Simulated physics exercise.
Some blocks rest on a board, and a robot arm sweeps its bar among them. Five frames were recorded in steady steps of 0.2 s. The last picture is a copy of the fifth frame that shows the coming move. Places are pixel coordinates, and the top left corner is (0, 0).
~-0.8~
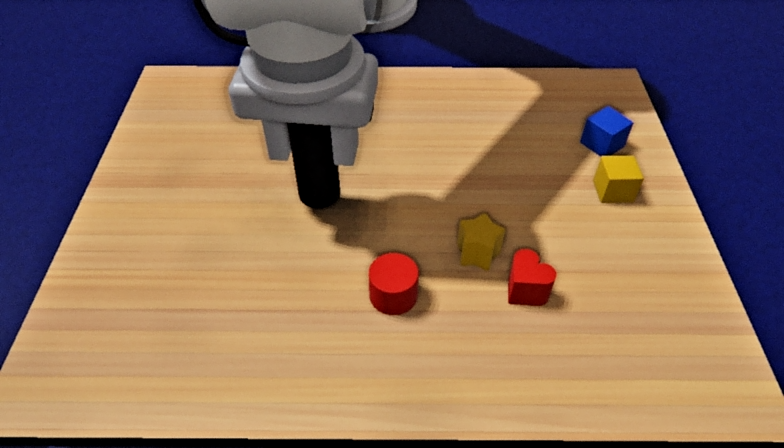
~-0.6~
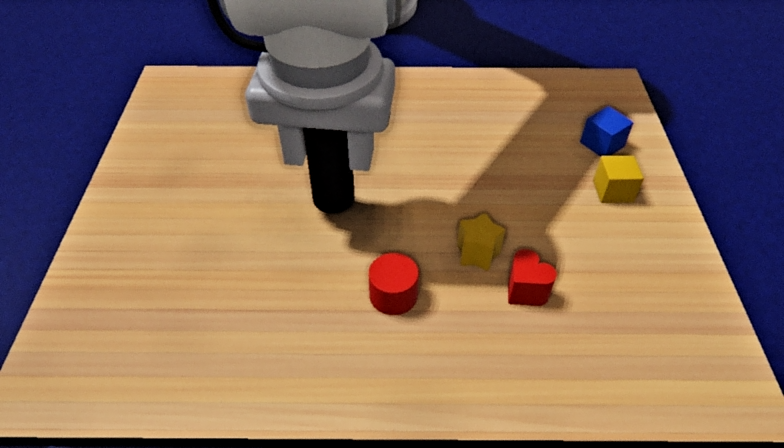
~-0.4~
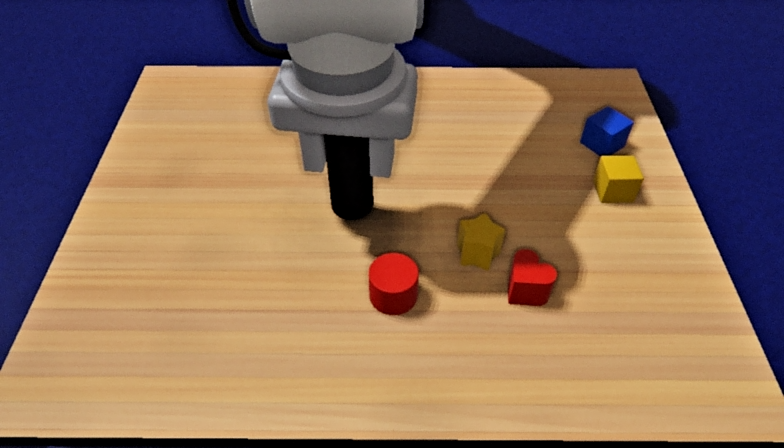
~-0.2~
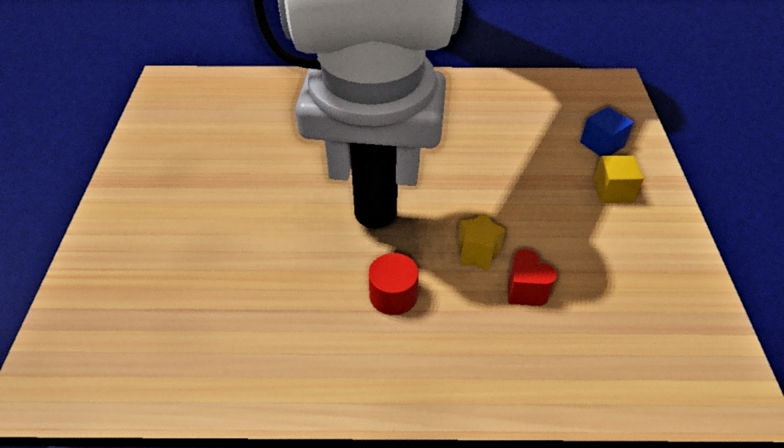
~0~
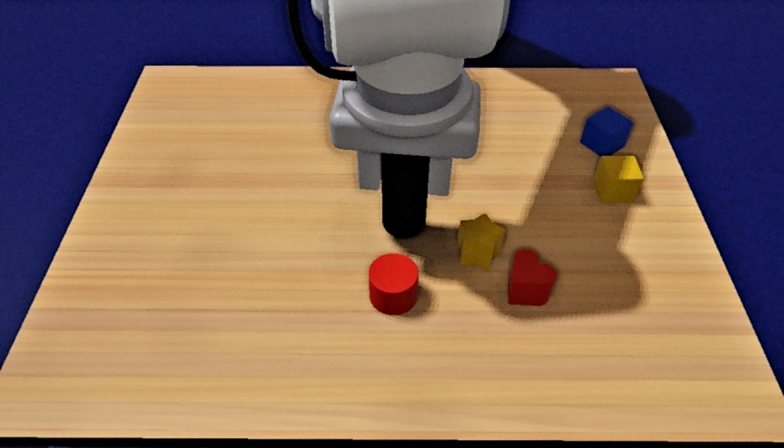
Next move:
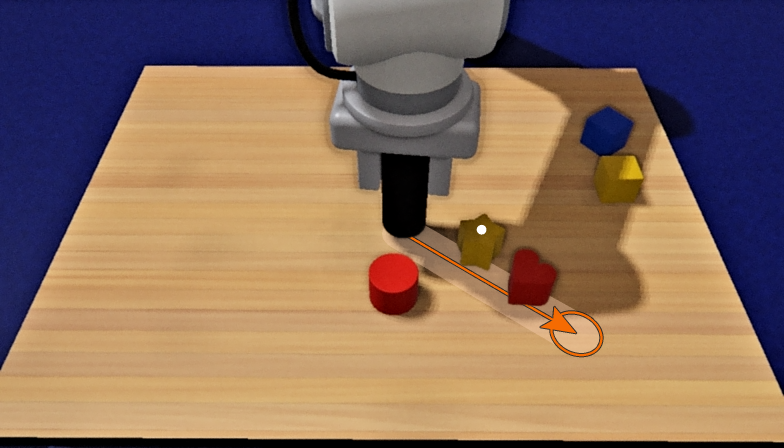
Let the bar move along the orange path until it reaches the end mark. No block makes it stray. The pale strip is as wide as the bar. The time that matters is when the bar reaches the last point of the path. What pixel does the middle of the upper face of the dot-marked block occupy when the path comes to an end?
It is going to be at (518, 235).
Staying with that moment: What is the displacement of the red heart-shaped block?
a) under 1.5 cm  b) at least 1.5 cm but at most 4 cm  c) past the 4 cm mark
c - past the 4 cm mark.
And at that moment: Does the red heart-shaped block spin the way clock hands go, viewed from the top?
Final answer: No.
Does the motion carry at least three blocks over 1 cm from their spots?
Short answer: No.
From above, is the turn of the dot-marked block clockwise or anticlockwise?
Counterclockwise rotation.
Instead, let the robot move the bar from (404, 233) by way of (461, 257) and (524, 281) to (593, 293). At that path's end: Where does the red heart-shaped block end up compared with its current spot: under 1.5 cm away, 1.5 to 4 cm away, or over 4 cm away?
Net shift: Above 4 cm.
Drawn move, from (404, 233) directly to (576, 333); the dot is on the yellow star.
The first path, step by step. One third of the way, bar at (459, 254); yellow star at (499, 233), turned 15° anticlockwise.
Two thirds of the way, bar at (518, 288); yellow star at (518, 235), turned 55° anticlockwise; red heart-shaped block at (565, 281).
At the end, bar at (581, 323); red round block still; yellow star at (518, 235), turned 55° anticlockwise; red heart-shaped block at (622, 296), turned 40° anticlockwise.
